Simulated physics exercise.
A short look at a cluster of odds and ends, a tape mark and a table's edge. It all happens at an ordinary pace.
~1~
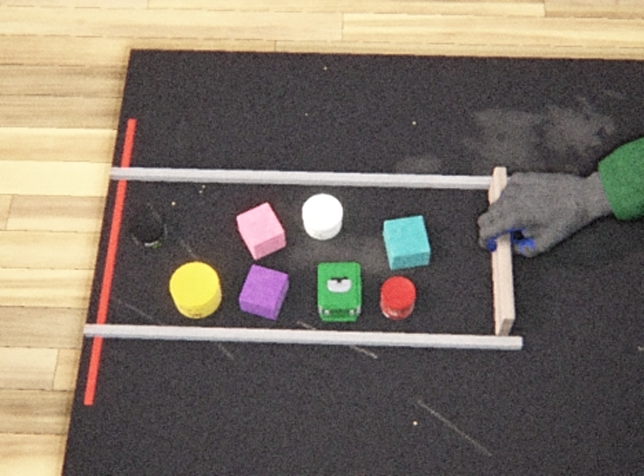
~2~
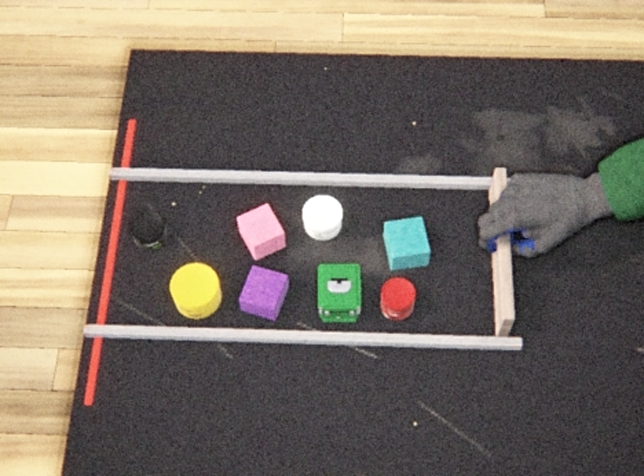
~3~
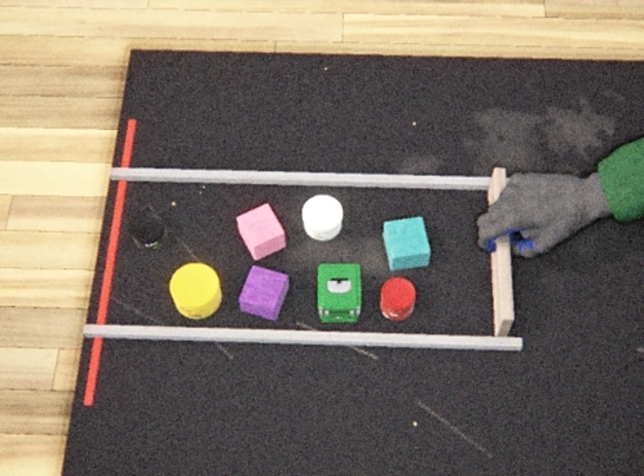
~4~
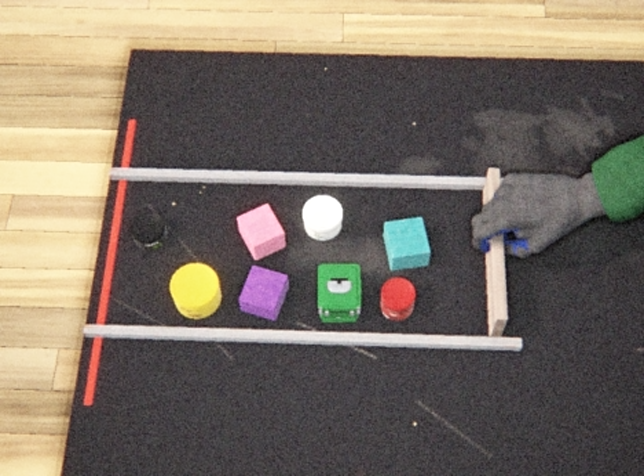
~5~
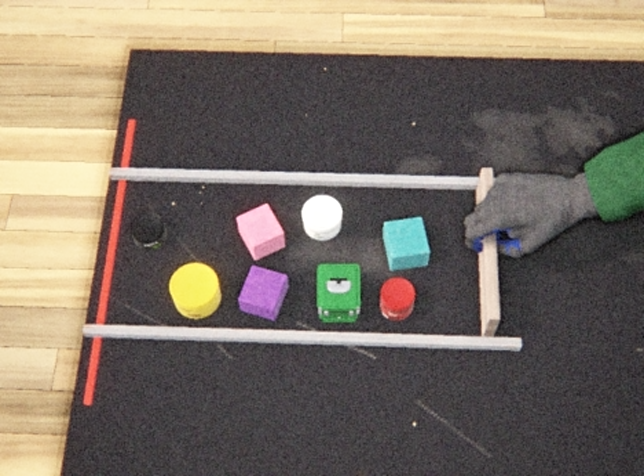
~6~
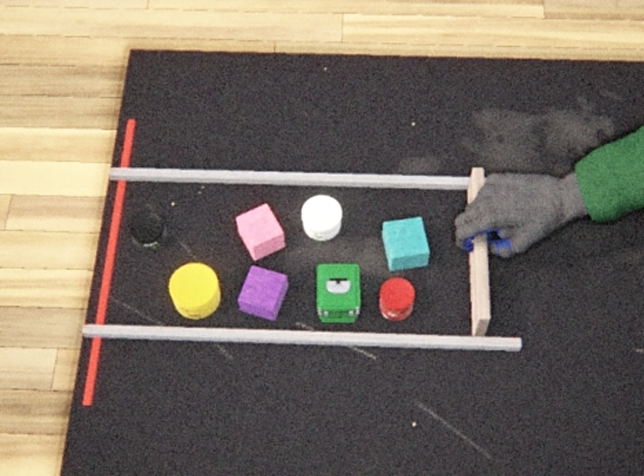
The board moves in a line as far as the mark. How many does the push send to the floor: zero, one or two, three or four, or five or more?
The number that fall off is five or more.
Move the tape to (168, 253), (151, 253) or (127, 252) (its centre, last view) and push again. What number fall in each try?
In that order 3, 3 and 5.
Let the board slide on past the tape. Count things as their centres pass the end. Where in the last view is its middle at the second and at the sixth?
At (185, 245) for the second, at (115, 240) for the sixth.
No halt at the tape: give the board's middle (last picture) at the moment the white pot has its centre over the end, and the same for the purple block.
Its middle is around (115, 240) and around (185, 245).
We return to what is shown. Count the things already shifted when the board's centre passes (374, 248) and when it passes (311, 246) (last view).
By then 4, and 7.
Soon after, none off yet; black tub at rest near (148, 231); yellow tub at rest near (195, 291); pink block at rest near (261, 232).
Then, none off yet; black tub at rest near (148, 231); yellow tub moved about its own width near (124, 285); pink block moved about its own width near (208, 224).
Further on, one off so far; black tub tipped well over near (78, 235); yellow tub on the floor near (111, 438); pink block moved well along near (114, 220).
At rest, the number that fall off is five or more; fallen, turquoise block, red tub, green case, white pot, purple block, pink block, yellow tub and black tub.
